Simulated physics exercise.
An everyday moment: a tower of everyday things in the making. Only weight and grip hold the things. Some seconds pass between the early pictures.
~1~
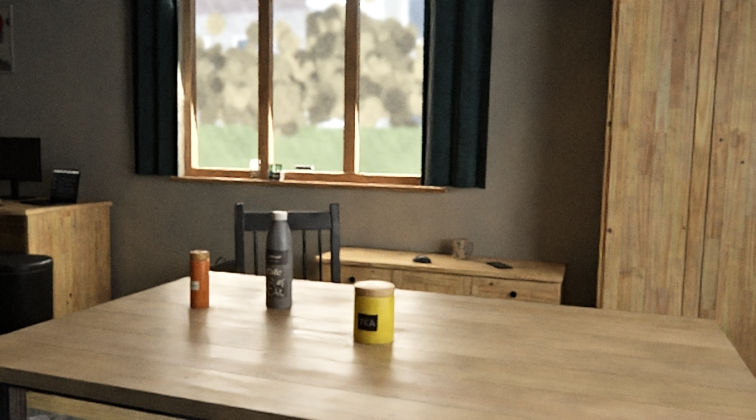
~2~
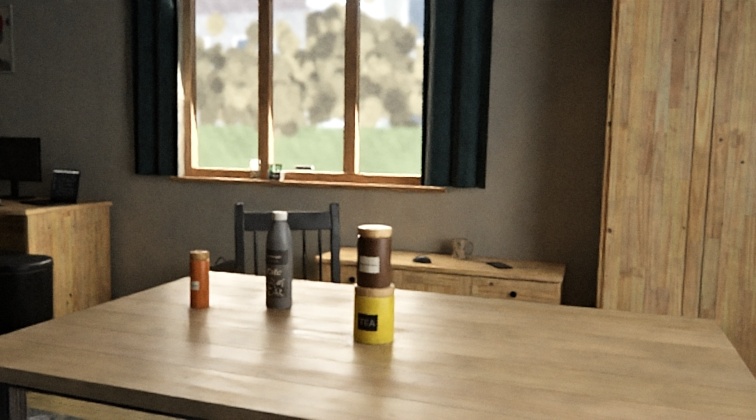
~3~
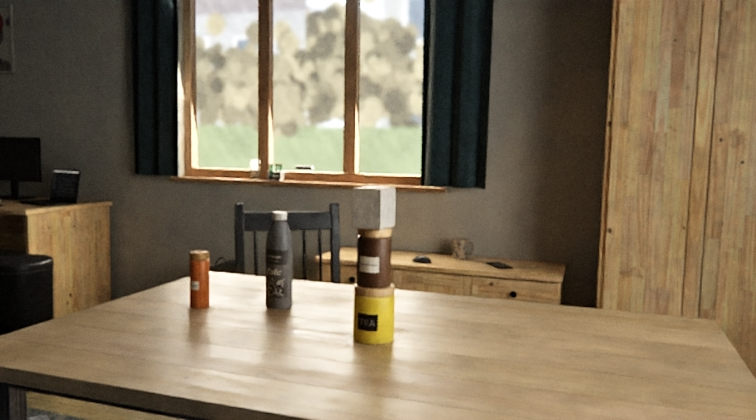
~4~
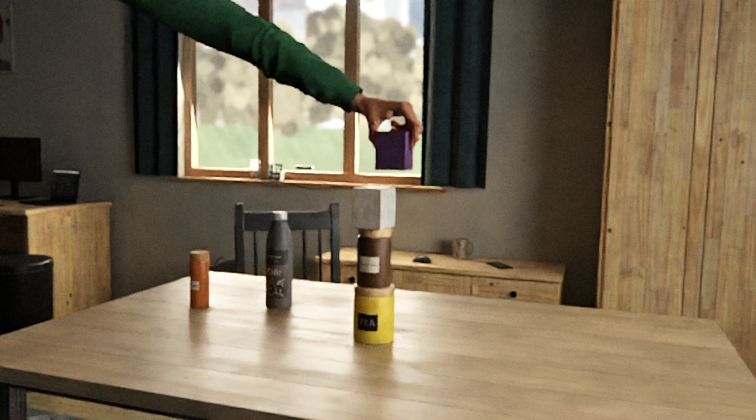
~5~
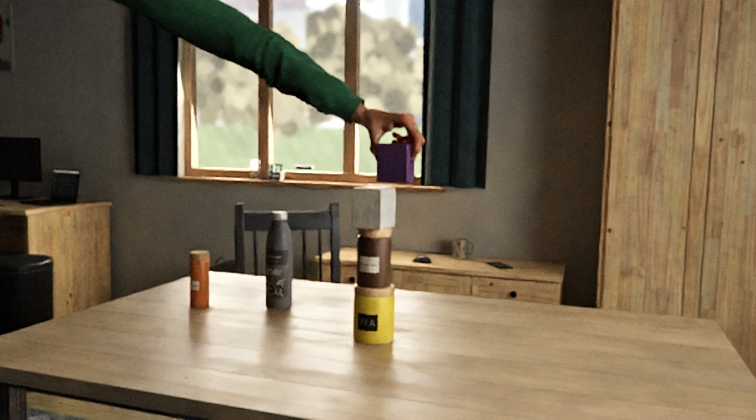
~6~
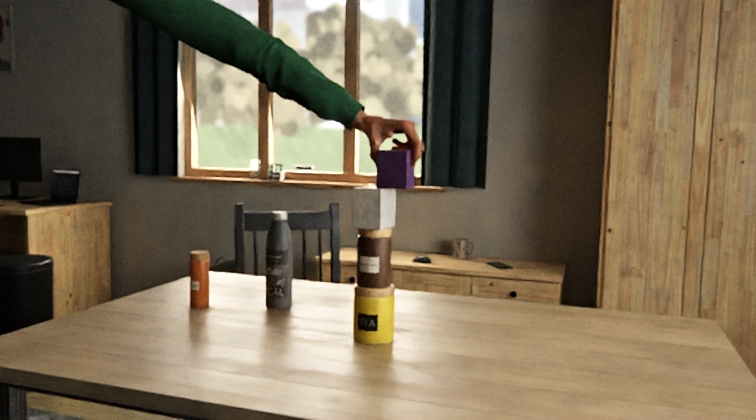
An arm in a green sleeve lowers a purple block onto the white block atop stacked jars.
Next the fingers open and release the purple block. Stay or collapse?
Here the pile comes apart.
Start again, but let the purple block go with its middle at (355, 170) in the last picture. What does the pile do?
Then it loses its balance.
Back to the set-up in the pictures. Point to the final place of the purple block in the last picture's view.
At about (434, 323).
Then, 0.40 s later than the last frame, purple block now fallen.
Then, 0.50 s later than the last frame, things are still on the move.
When it is over, fallen, purple block; the other 5 as before. End places, in pixels of the last picture, purple block near (434, 323). The pile gives way.
